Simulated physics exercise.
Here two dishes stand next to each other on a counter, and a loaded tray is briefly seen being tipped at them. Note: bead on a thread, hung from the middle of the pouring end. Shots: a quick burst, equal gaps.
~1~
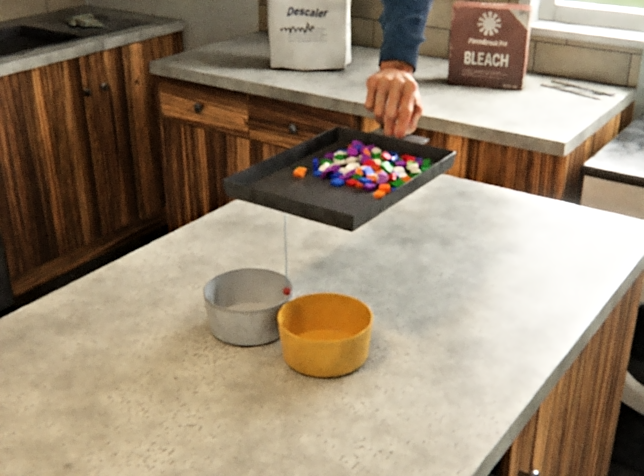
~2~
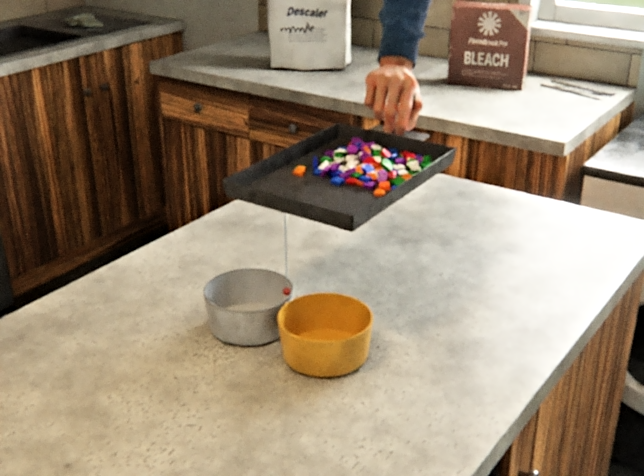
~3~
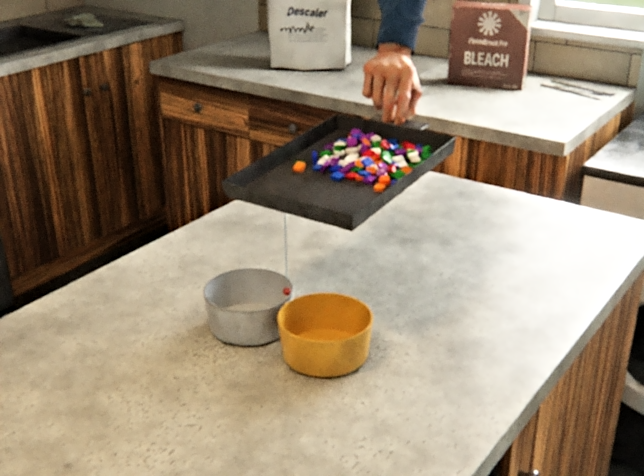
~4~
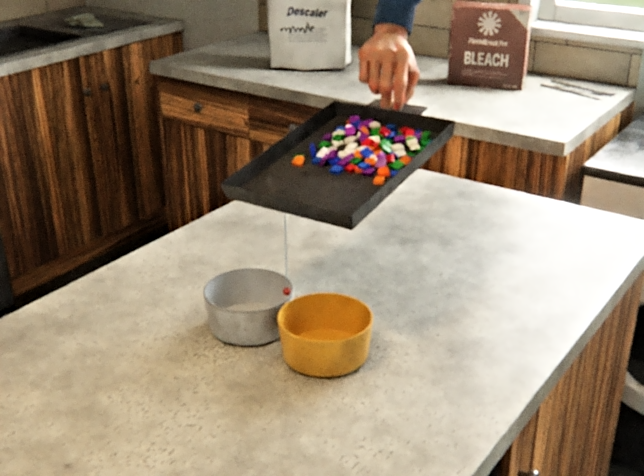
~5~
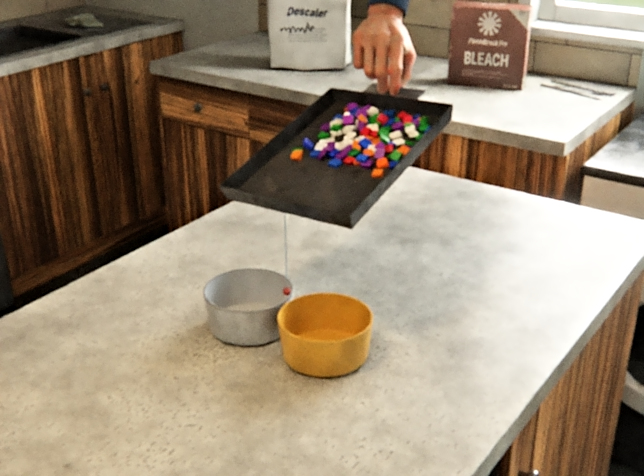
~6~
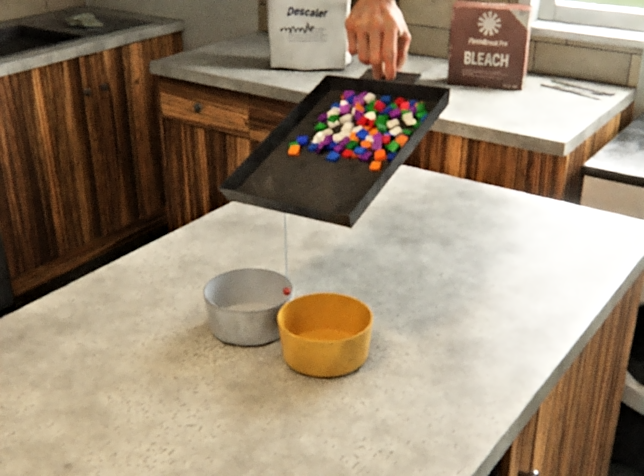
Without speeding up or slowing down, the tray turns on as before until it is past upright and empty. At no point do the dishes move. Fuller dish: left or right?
Honestly the dish that comes off better is the left one.
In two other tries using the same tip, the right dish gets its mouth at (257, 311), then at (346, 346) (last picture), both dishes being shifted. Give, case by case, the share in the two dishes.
The first gives 80 %, the second 60 %.
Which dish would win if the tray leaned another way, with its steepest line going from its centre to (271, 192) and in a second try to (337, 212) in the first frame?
The leftmost dish, then the rightmost dish.
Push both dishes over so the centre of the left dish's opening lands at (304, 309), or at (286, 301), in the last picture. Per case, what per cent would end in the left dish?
Roughly 20% the first time and 30% the second time.
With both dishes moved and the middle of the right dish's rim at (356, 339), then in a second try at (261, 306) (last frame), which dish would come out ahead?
First try: The leftmost dish. Second try: The rightmost dish.
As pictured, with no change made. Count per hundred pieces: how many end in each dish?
In the left dish you'd find about 30 % of the load, and in the right dish about 0 %.
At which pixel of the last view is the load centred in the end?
Last view, centre at rest - approx. (232, 348).
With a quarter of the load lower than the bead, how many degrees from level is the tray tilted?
It's turned some 80 degrees by then.
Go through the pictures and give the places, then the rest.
In the first picture, corners of the pouring end at (226, 180) and (352, 214), level; middle of the load at (369, 164), mosaic tiles; left dish at (220, 323); right dish at (298, 353); bead on its thread at (287, 291).
In the second picture, corners of the pouring end at (226, 180) and (352, 214), level; middle of the load at (369, 162).
In the third picture, corners of the pouring end at (225, 181) and (351, 214), tipped barely, lowest at the left corner; middle of the load at (369, 154).
In the fourth picture, corners of the pouring end at (224, 183) and (350, 213), tipped a little, lowest at the left corner; middle of the load at (368, 143).
In the fifth picture, corners of the pouring end at (223, 184) and (348, 213), tipped clearly, lowest at the left corner; middle of the load at (366, 132).
In the sixth picture, corners of the pouring end at (222, 186) and (347, 213), tipped clearly, lowest at the left corner; middle of the load at (363, 122); left dish at (220, 323); right dish at (298, 353).
Soon after the last picture, tray tipped steeply; most on the tray; a small part in the air.
A little later, tray tipped past a quarter turn; about half on the tray; a small part in the left dish; about a third outside both; a stray few in the air.
Later still, tray tipped past a quarter turn; a small part in the right dish; about a third in the left dish; about two thirds outside both.
At rest, tray tipped past a quarter turn; a small part in the right dish; about a third in the left dish; about two thirds outside both.
